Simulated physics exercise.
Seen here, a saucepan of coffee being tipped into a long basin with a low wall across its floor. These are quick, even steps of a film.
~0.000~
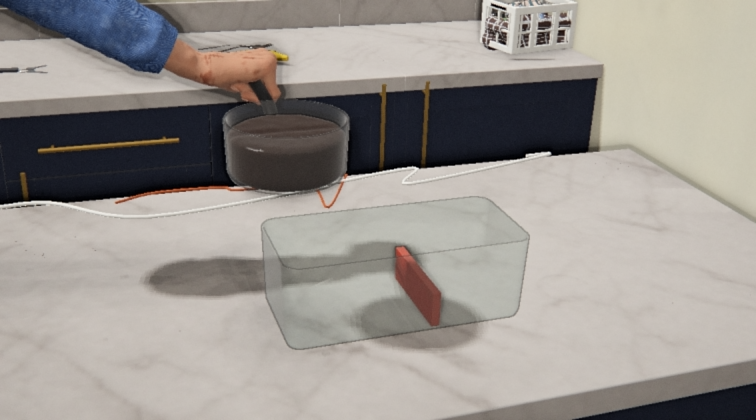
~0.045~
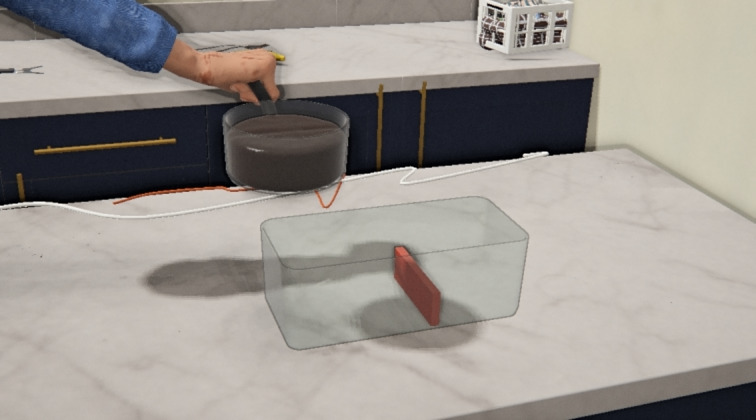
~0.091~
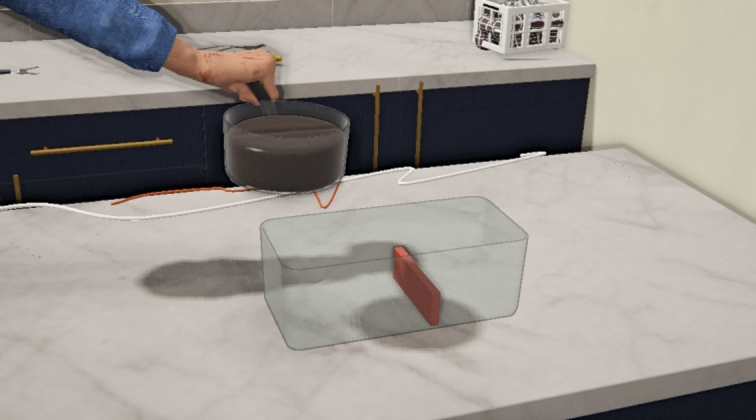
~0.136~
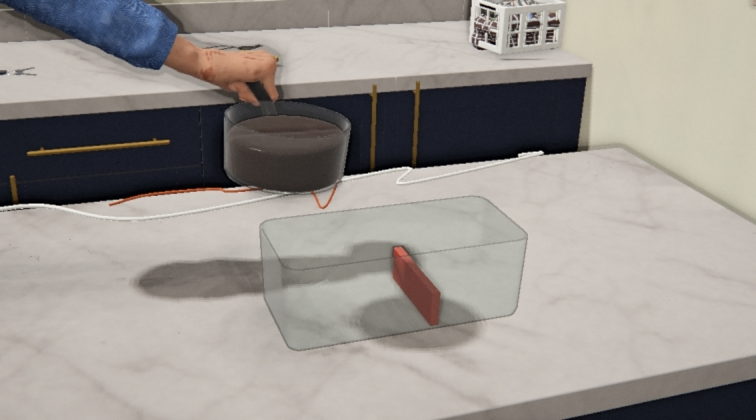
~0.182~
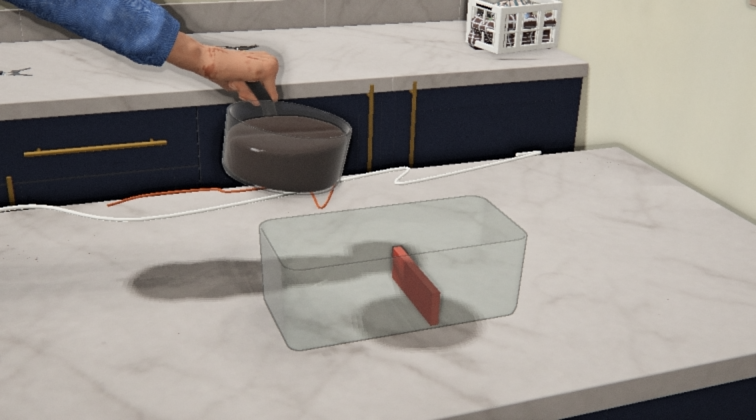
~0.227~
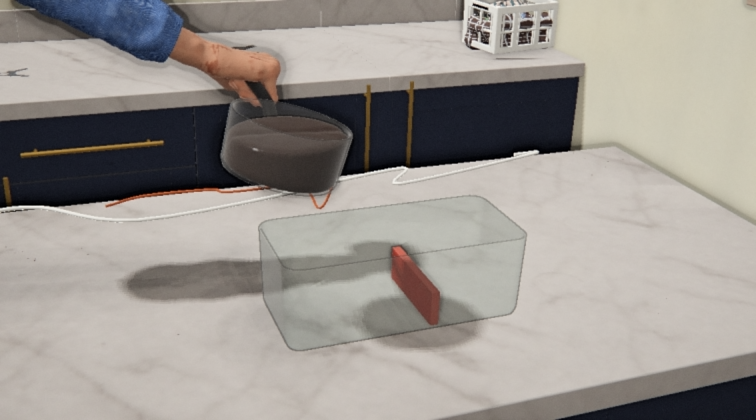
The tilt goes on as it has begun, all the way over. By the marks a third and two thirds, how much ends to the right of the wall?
In the end under a third is right of the wall.
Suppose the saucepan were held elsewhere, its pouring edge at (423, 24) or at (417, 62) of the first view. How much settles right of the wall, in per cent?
In turn 85 and 80 in a hundred.
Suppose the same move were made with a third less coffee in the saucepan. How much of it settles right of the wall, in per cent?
About 5 per cent.
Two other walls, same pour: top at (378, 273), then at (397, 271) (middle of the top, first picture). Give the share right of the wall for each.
Near 55 % and 25 %.
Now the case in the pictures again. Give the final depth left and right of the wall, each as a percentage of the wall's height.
Some 60 per cent left and 0 right.
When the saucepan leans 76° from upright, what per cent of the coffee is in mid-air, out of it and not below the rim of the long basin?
Close to 35 per cent.
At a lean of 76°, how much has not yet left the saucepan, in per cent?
It comes to 45 per cent or so.
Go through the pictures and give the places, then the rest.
It leans 0°; its right rim is at (345, 115); the coffee meets the walls at (227, 136) and (342, 127); the long basin's rim runs from (272, 246) to (508, 218); the wall's top is at (418, 270), in the first frame.
It leans 1°; its right rim is at (345, 116); the coffee meets the walls at (227, 136) and (341, 127), in the second frame.
It leans 2°; its right rim is at (345, 118); the coffee meets the walls at (227, 136) and (341, 128), in the third frame.
It leans 5°; its right rim is at (346, 121); the coffee meets the walls at (227, 136) and (342, 129), in the fourth frame.
It leans 10°; its right rim is at (347, 125); the coffee meets the walls at (228, 136) and (343, 129), in the fifth frame.
It leans 15°; its right rim is at (348, 131); the coffee meets the walls at (227, 136) and (343, 129), in the sixth frame.
A moment on, the saucepan is tipped on its side and 46 per cent is still to pour, 17 is left of the wall and 0 right of it.
Next, the saucepan is tipped right over and 6 per cent is still to pour, 84 is left of the wall and 1 right of it.
Then the saucepan is tipped right over and 0 per cent is still to pour, 94 is left of the wall and 4 right of it.
Later the saucepan is tipped right over and 0 per cent is still to pour, 94 is left of the wall and 5 right of it.
In the end 94 per cent lies left of the wall, 5 right of it and 1 outside.
